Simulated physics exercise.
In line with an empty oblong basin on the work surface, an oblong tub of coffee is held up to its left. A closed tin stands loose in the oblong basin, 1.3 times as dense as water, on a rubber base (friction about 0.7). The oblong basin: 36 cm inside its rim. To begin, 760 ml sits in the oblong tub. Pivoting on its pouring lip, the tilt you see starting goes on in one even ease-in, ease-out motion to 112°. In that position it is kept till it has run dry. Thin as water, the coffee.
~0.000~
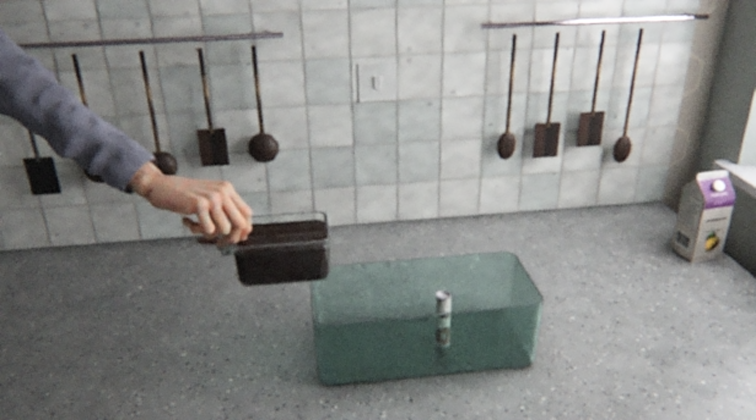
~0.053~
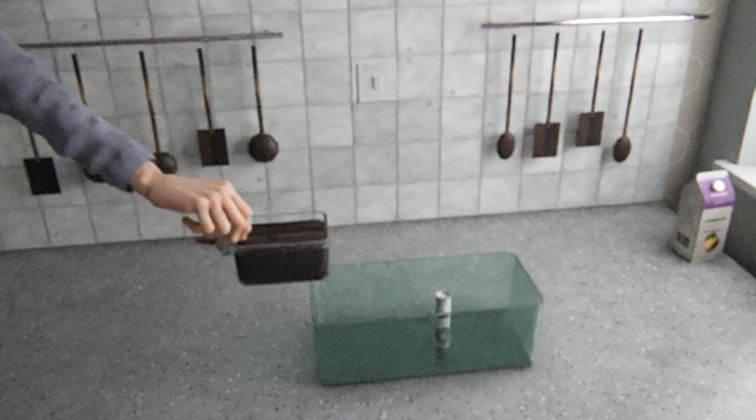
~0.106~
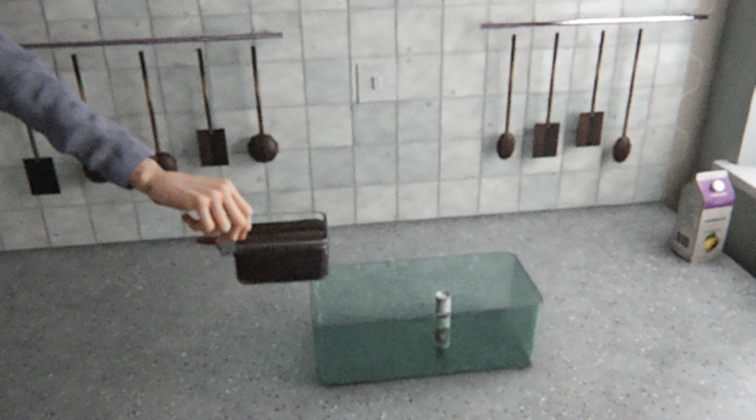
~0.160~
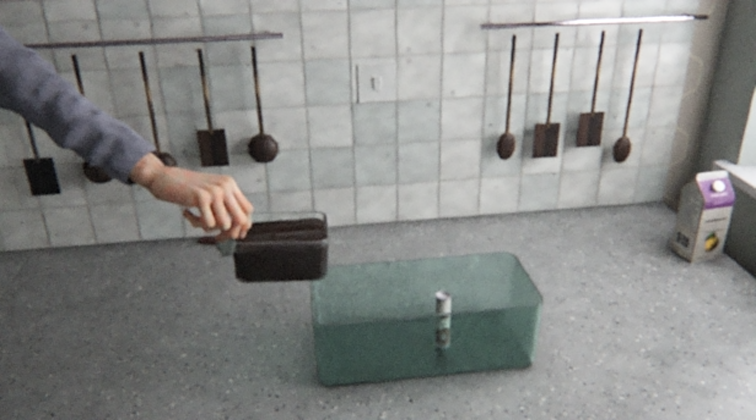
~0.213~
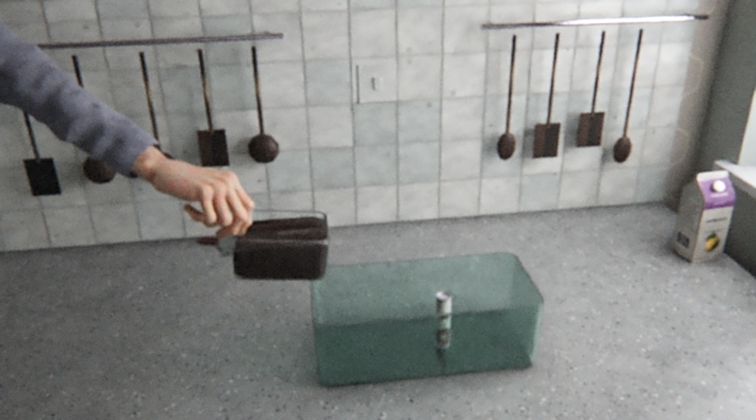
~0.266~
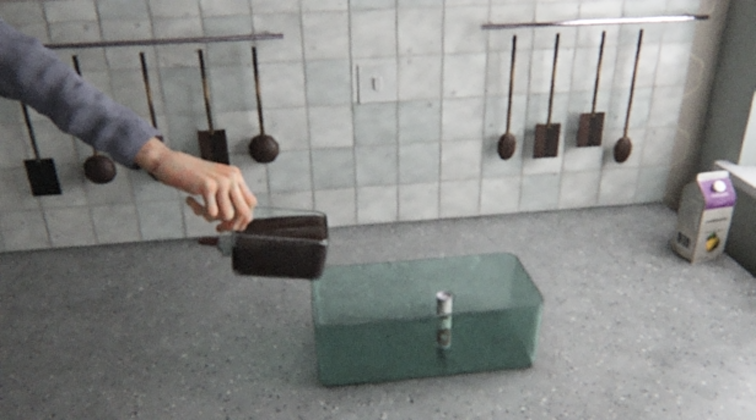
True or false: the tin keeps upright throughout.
True.
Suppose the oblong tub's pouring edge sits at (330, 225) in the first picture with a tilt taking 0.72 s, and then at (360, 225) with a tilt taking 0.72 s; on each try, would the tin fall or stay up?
Trial 1 - tin tips; trial 2 - tin tips.
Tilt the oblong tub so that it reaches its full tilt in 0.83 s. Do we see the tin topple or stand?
Then it remains upright.
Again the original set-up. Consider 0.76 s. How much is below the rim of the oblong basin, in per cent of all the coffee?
The basin holds roughly 16 in a hundred parts at that moment.
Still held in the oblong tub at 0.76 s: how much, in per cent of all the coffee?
Fraction remaining: Approx. 50 per cent.
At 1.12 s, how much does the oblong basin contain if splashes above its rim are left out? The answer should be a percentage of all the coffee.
Around 84 in a hundred.
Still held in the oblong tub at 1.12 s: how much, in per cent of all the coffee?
7 %.
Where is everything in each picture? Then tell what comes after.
The first frame shows tilt 0°; pouring edge (328, 226); surface from (237, 237) to (326, 230); the oblong basin's rim runs from (312, 296) to (529, 277); the tin's top is at (444, 297).
The second frame shows tilt 0°; pouring edge (327, 227); surface from (237, 237) to (326, 230).
The third frame shows tilt 2°; pouring edge (327, 227); surface from (236, 237) to (326, 229).
The fourth frame shows tilt 4°; pouring edge (327, 227); surface from (236, 235) to (325, 228).
The fifth frame shows tilt 6°; pouring edge (327, 227); surface from (236, 234) to (326, 227).
The sixth frame shows tilt 10°; pouring edge (328, 228); surface from (235, 231) to (326, 225).
By 0.76 s the tilt is 63° and 49 per cent is still to pour; the tin stands where it began.
By 1.12 s the tilt is 101° and 7 per cent is still to pour; the tin stands where it began.
By 1.49 s the tilt is 112° and 0 per cent is still to pour; the tin stands where it began.
By 1.90 s the tilt is 112° and 0 per cent is still to pour; the tin stands where it began.
At rest the tin stands where it began.
